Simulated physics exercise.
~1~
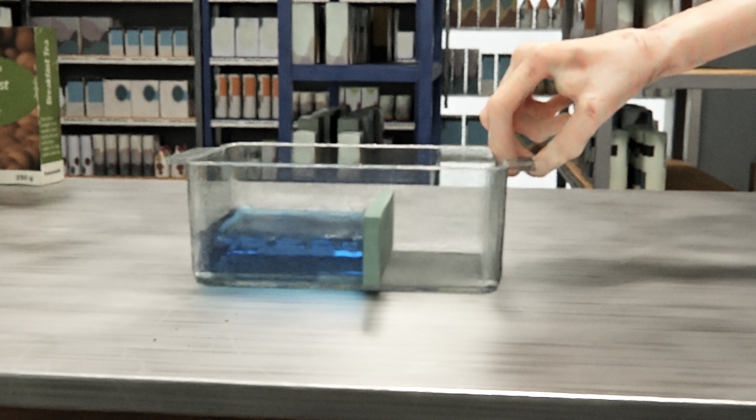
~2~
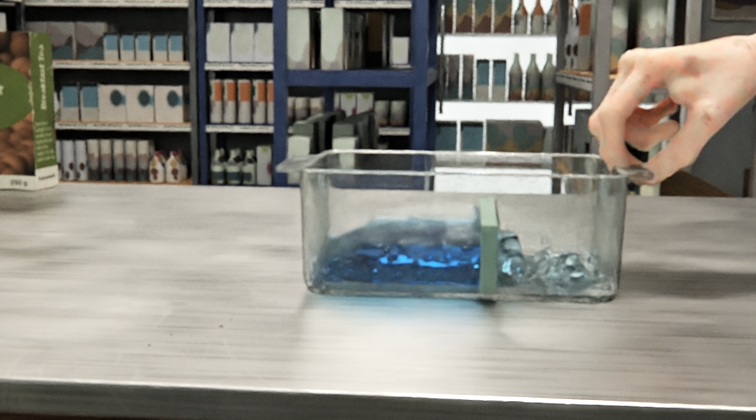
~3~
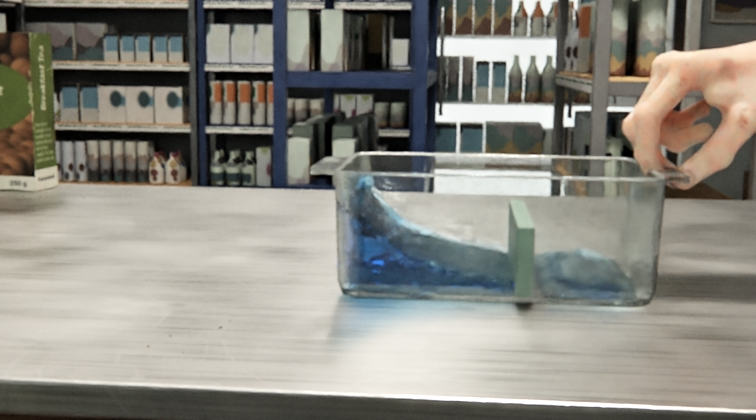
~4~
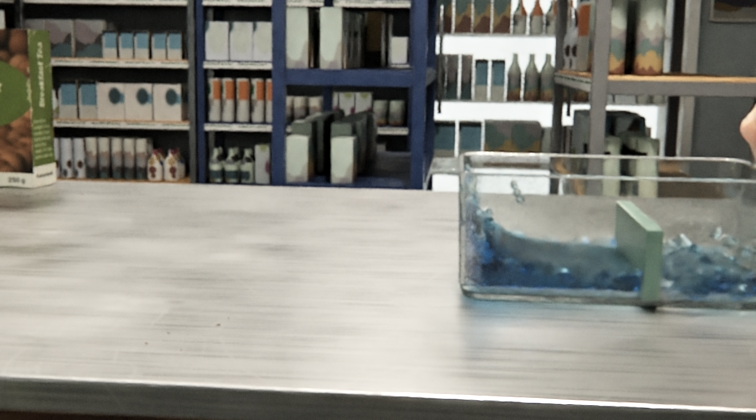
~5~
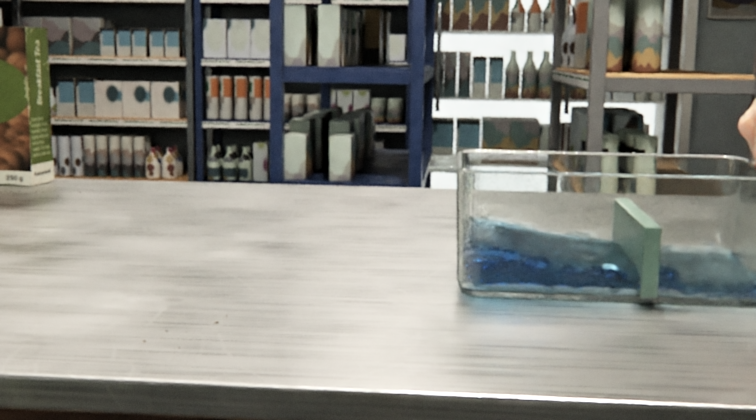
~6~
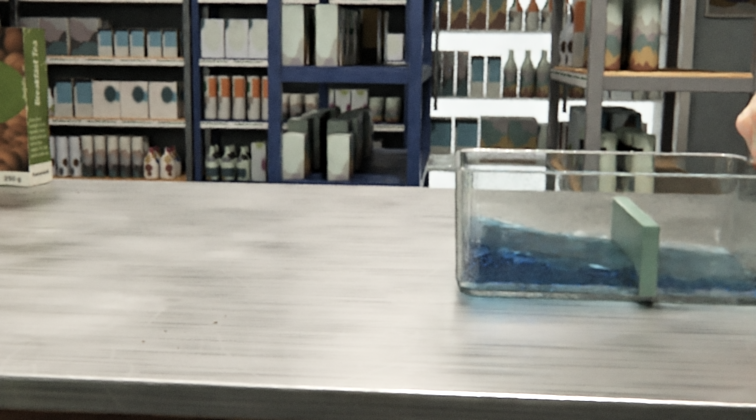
In a shop, a slightly swaying camera looks across a pale grey metal counter toward shelves of boxes and bottles, with a green and brown tea box at the left edge. A clear rectangular food box stands on the counter, blue water left of its upright green divider and the right part empty. A hand at the right rim slides the box to the right, and water spills into the empty part. As the box moves farther right, the water climbs the left wall, then sloshes and splashes on both sides. The box stops at the right edge of view, the divider still upright and shallower blue water settling in both parts.
